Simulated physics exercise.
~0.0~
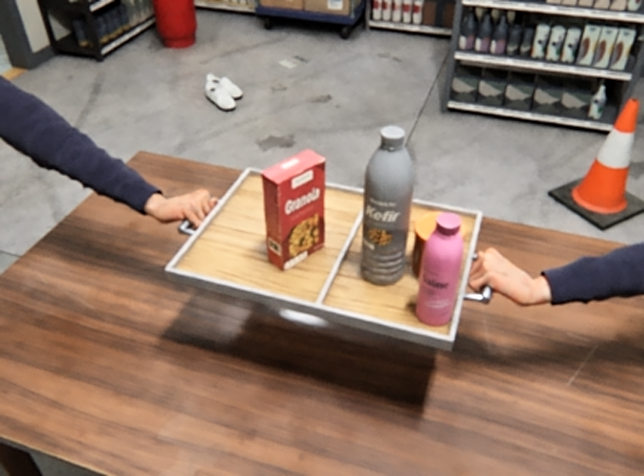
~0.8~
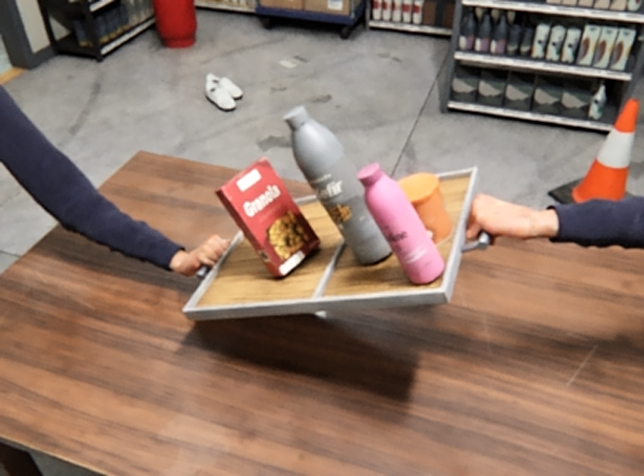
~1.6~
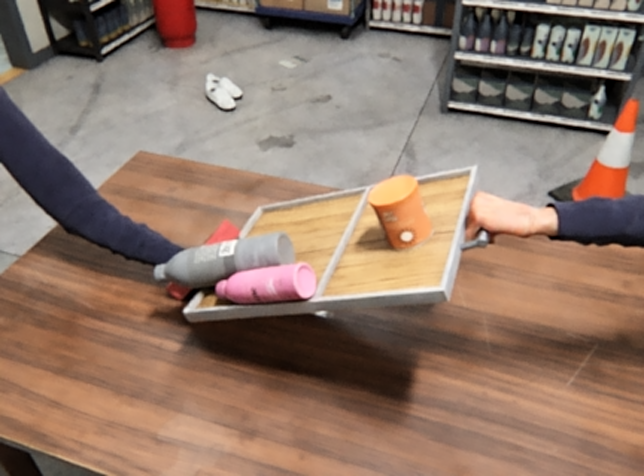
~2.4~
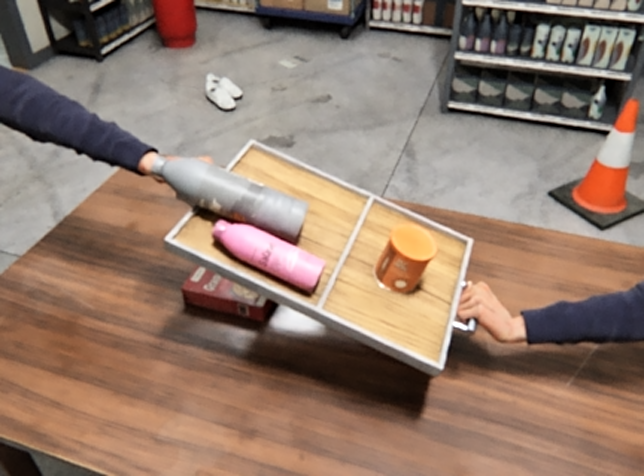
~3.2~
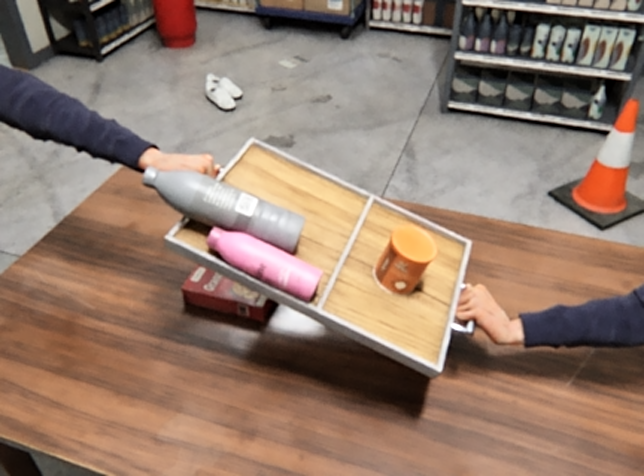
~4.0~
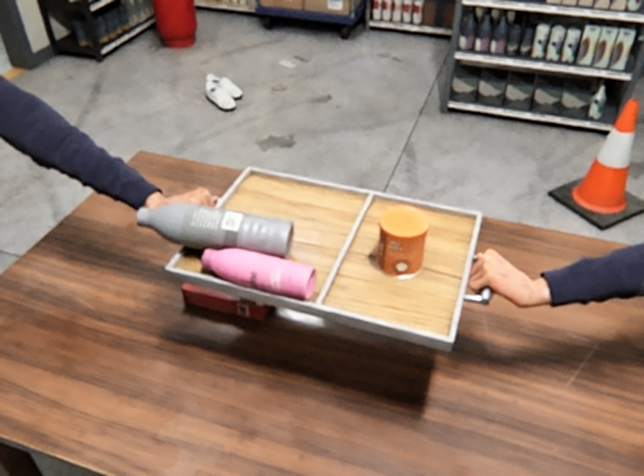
In the video, two hands tip a divided tray left, toppling the grey and pink bottles and sending the red packet off, then tilt it right and level it. The bottles lie on the tray, the orange tin stands slightly shifted, and the packet rests on the table.
